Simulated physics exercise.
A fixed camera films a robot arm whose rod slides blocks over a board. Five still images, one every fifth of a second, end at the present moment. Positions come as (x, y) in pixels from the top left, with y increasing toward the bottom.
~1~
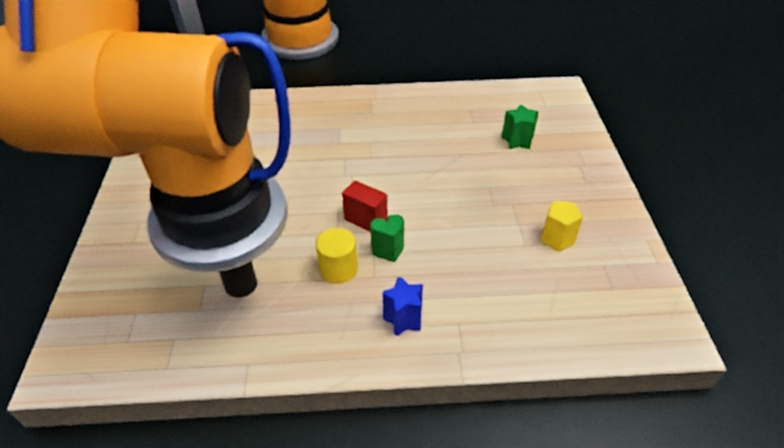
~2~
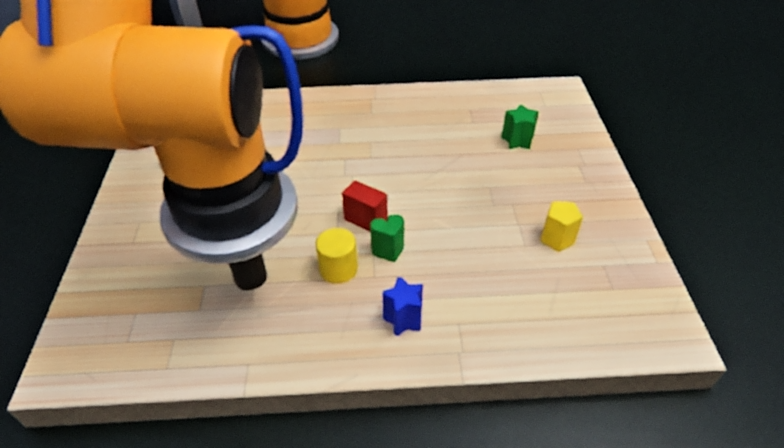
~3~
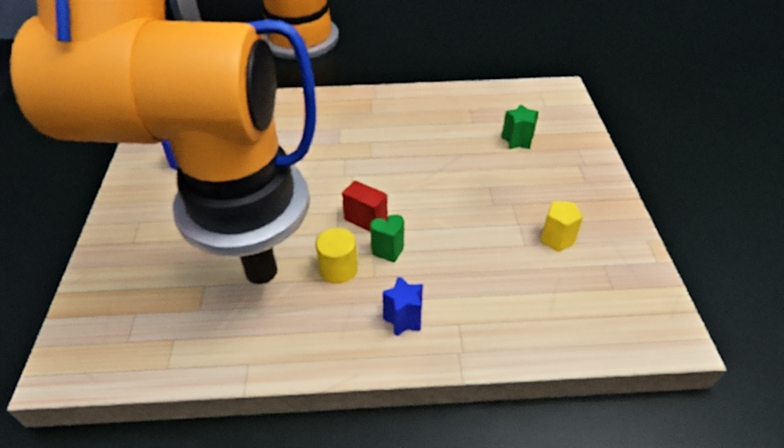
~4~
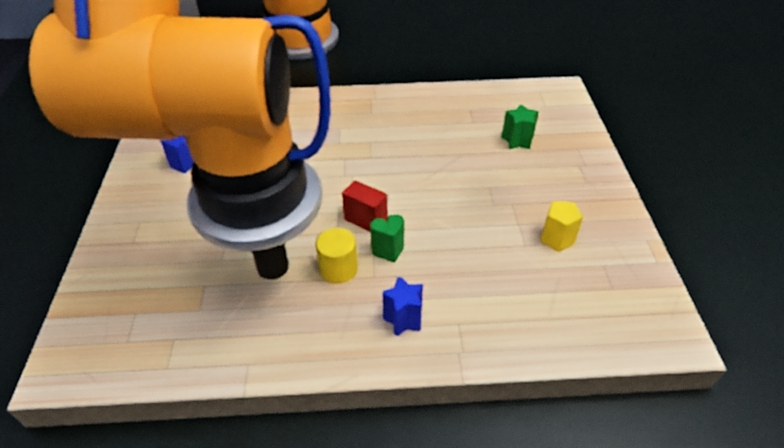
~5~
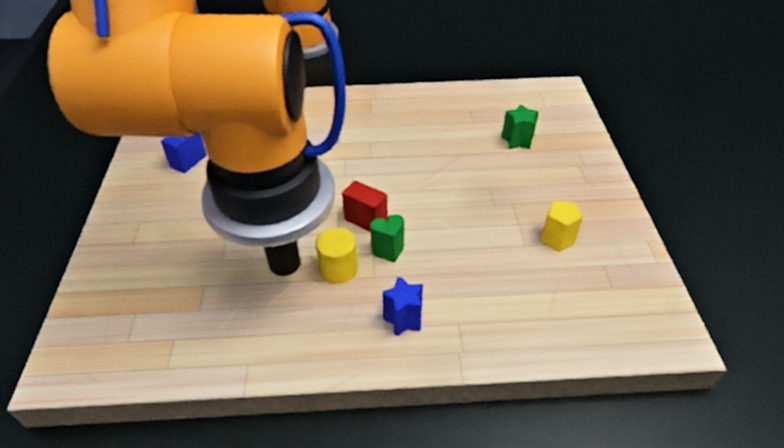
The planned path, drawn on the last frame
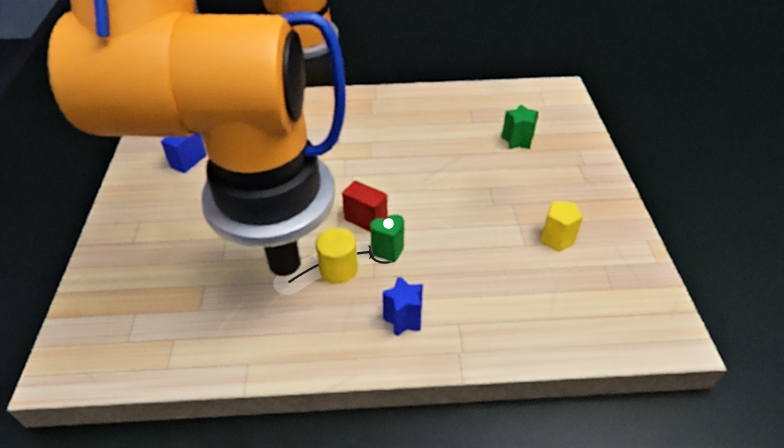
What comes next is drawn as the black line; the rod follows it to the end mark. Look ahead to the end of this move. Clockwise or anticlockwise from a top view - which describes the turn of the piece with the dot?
Overhead view: Anti-clockwise.
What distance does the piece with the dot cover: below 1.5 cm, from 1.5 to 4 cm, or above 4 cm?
If I had to pick, the piece with the dot travels beyond 4 cm here.
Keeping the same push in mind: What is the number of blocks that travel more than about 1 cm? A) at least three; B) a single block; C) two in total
C.
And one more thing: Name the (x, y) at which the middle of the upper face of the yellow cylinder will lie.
My estimate: (412, 240).
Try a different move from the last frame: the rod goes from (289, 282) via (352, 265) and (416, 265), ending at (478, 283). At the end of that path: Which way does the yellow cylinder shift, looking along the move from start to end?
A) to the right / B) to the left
That would be B.
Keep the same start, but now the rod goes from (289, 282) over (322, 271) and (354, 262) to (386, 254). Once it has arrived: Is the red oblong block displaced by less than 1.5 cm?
Yes, I think so.
Path on the board, from (289, 282) over (319, 265) and (351, 254) to (385, 251); the dot is on the green heart.
What follows on the original path. One third of the way, rod at (317, 246); yellow cylinder at (352, 237).
Two thirds of the way, rod at (350, 236); yellow cylinder at (382, 235); green heart at (415, 220), turned 30° anticlockwise.
At the end, rod at (384, 233); yellow cylinder at (412, 240); red oblong block in place; green heart at (434, 222), turned 105° anticlockwise.
